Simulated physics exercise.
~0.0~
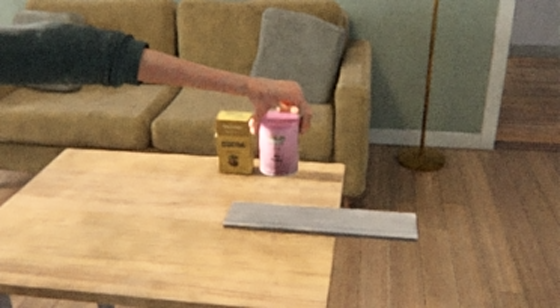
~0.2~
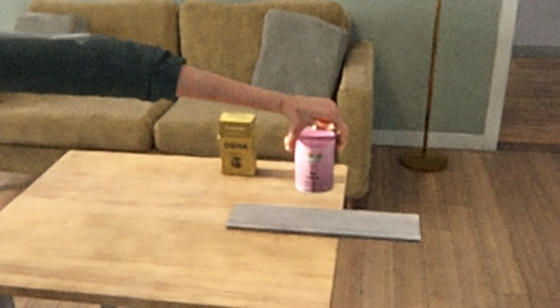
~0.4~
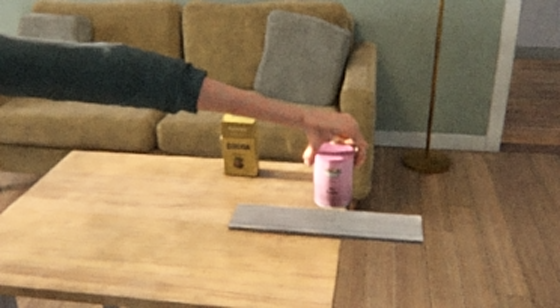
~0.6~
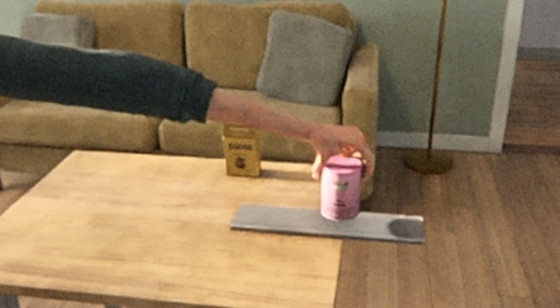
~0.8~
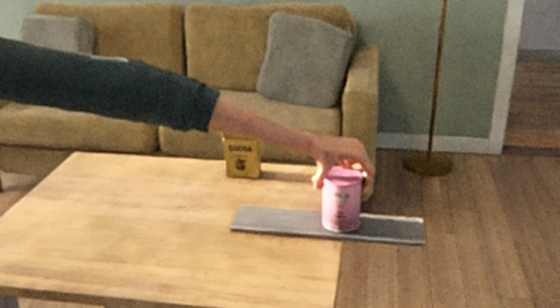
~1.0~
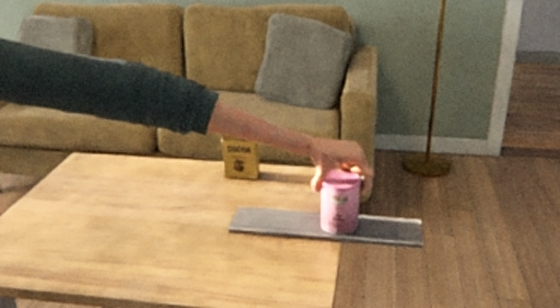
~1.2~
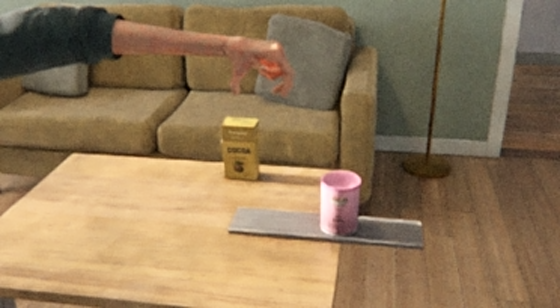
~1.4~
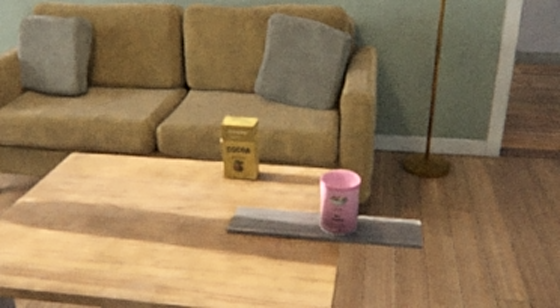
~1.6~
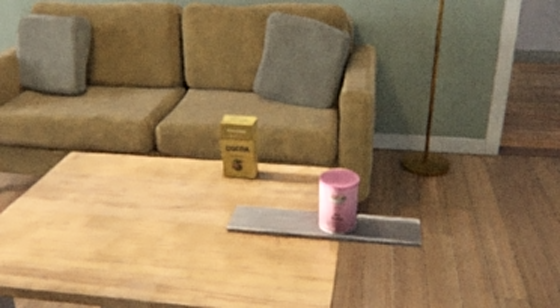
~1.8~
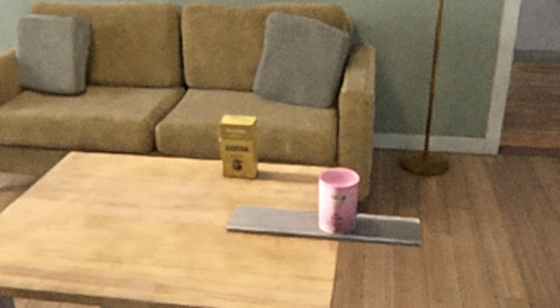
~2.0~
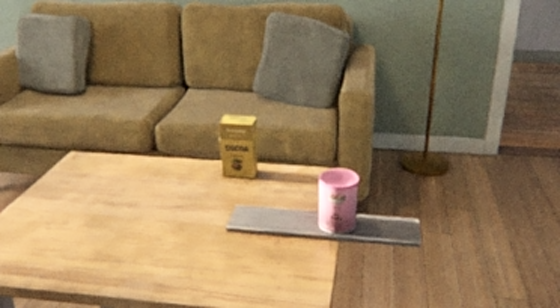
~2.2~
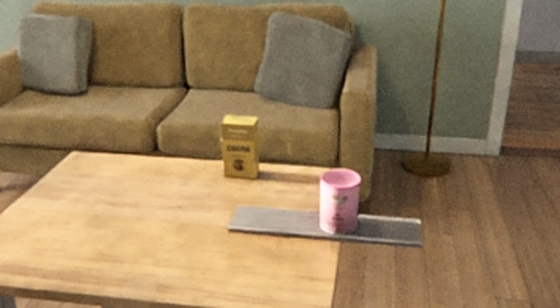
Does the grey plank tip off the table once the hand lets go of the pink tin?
No, the plank keeps its balance on the table's edge, and the pink tin stays standing upright on it.
A pink tin is held by a hand reaching in from the left, above a pale wooden table in a living room, seen from slightly above by a gently swaying camera. A yellow carton stands near the table's far edge, and a flat grey plank juts out past the right edge, with a tan sofa and grey cushions behind. The hand carries the tin right and toward the viewer, then lowers it upright onto the plank near the table's edge. The fingers let go and the arm draws back out of view. The plank stays balanced, with the tin standing on it and the carton unmoved.
